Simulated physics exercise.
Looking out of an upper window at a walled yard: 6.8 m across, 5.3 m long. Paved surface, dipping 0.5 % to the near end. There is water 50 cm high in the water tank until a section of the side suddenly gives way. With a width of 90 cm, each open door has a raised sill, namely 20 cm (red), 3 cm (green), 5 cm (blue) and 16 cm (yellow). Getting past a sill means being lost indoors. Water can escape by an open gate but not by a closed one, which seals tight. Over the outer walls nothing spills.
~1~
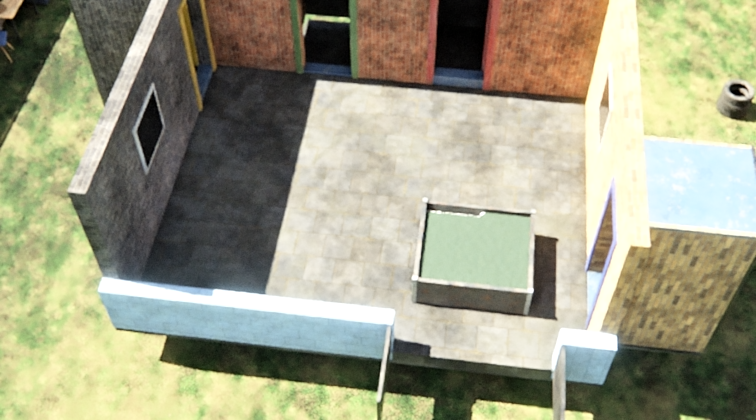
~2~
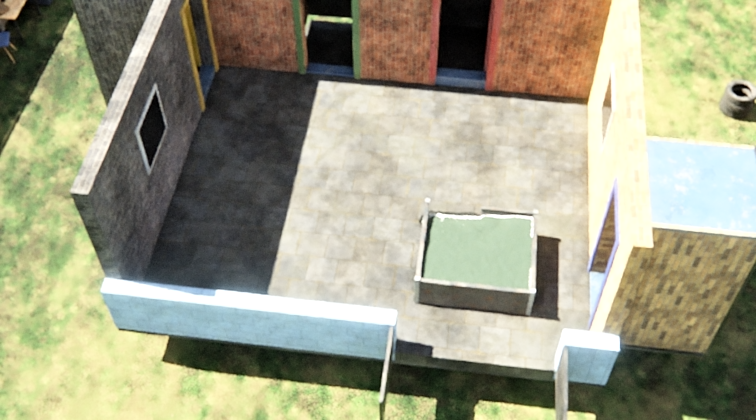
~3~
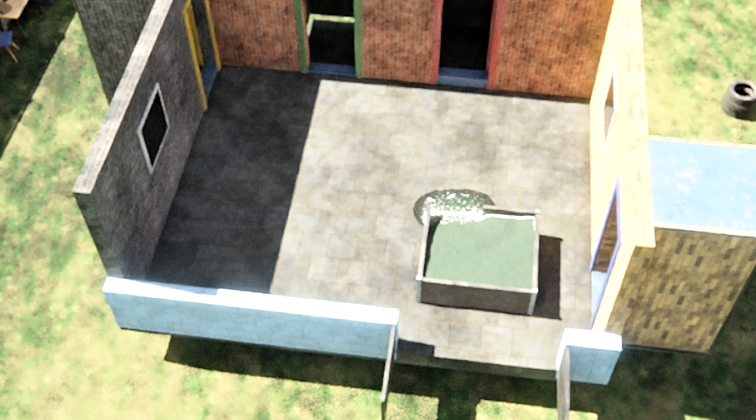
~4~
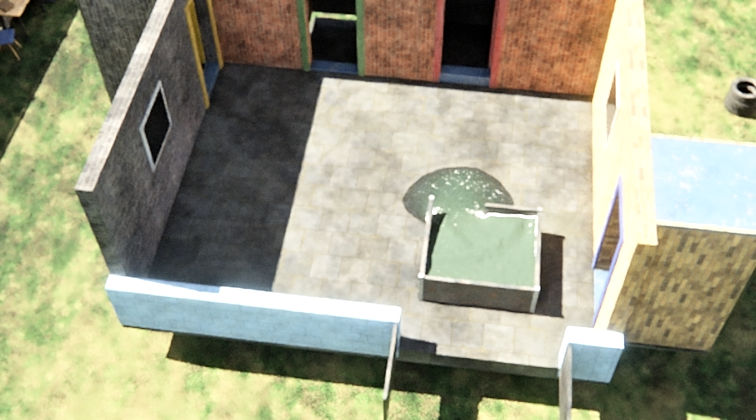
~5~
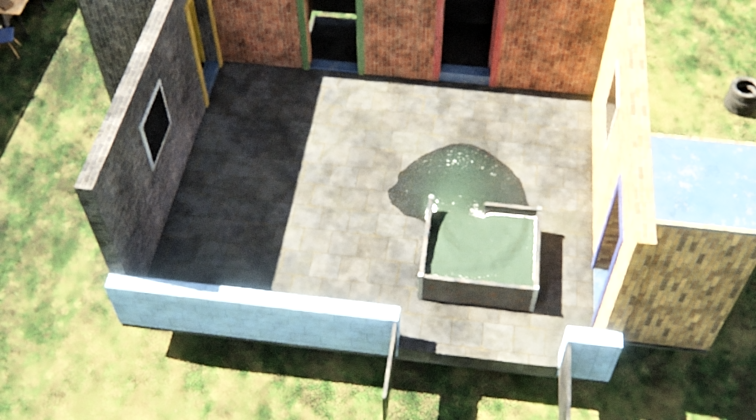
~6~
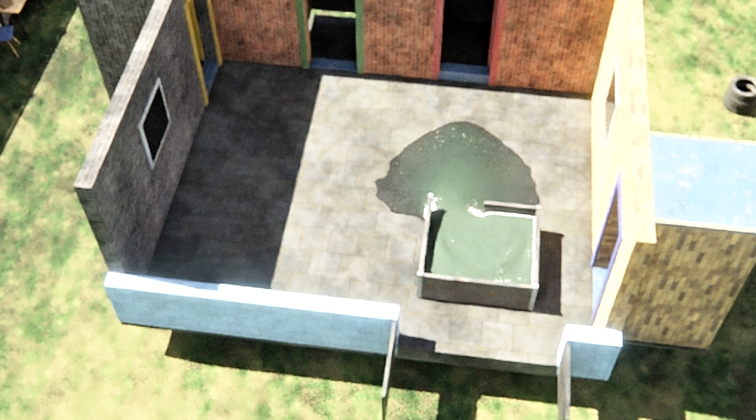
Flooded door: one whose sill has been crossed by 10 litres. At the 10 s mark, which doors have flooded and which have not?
The red door has not; the green door has flooded; the blue door has not; the yellow door has not.
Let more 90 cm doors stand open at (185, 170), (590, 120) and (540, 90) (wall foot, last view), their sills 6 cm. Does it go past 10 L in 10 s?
Well, the first is on the low side, the second is on the high side, and the third is on the high side.
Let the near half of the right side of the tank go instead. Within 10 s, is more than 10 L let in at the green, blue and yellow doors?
Outcomes - green: Not exceeded, blue: Exceeded, yellow: Not exceeded.
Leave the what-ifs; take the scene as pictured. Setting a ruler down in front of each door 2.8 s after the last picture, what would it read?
You'd see red at 10 cm, green at 6 cm, blue at 0 cm and yellow at 3 cm.
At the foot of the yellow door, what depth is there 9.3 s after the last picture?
Reading: Close to 4.5 cm.
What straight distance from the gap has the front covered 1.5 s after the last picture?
I'd say around 4.0 m from the gap.
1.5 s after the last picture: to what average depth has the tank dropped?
I'd put the mean depth near 24 centimetres.
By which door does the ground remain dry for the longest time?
Lab note: Last arrival at the blue door.
Then, 0.7 s after the last picture water covers 25 % of the floor and is deepest (22 cm) near (452, 210); red door 10 cm at the sill, 0 L in, green door not reached, blue door not reached, yellow door not reached.
Then, 1.5 s after the last picture water covers 35 % of the floor and is deepest (18 cm) near (446, 83); red door 17 cm at the sill, 0 L in, green door 6 cm at the sill, 0 L in, blue door not reached, yellow door not reached.
Then, 2.8 s after the last picture water covers 35 % of the floor and is deepest (14 cm) near (567, 94); red door 10 cm at the sill, 0 L in, green door 6 cm at the sill, 14 L in, blue door not reached, yellow door not reached.
Then, 5.3 s after the last picture water covers 60 % of the floor and is deepest (8 cm) near (256, 79); red door 7 cm at the sill, 0 L in, green door 4 cm at the sill, 21 L in, blue door 2 cm at the sill, 0 L in, yellow door 7 cm at the sill, 0 L in.
Then, 9.3 s after the last picture water covers 85 % of the floor and is deepest (6 cm) near (138, 302); red door 3 cm at the sill, 0 L in, green door 2 cm at the sill, 23 L in, blue door 4 cm at the sill, 0 L in, yellow door 5 cm at the sill, 0 L in.
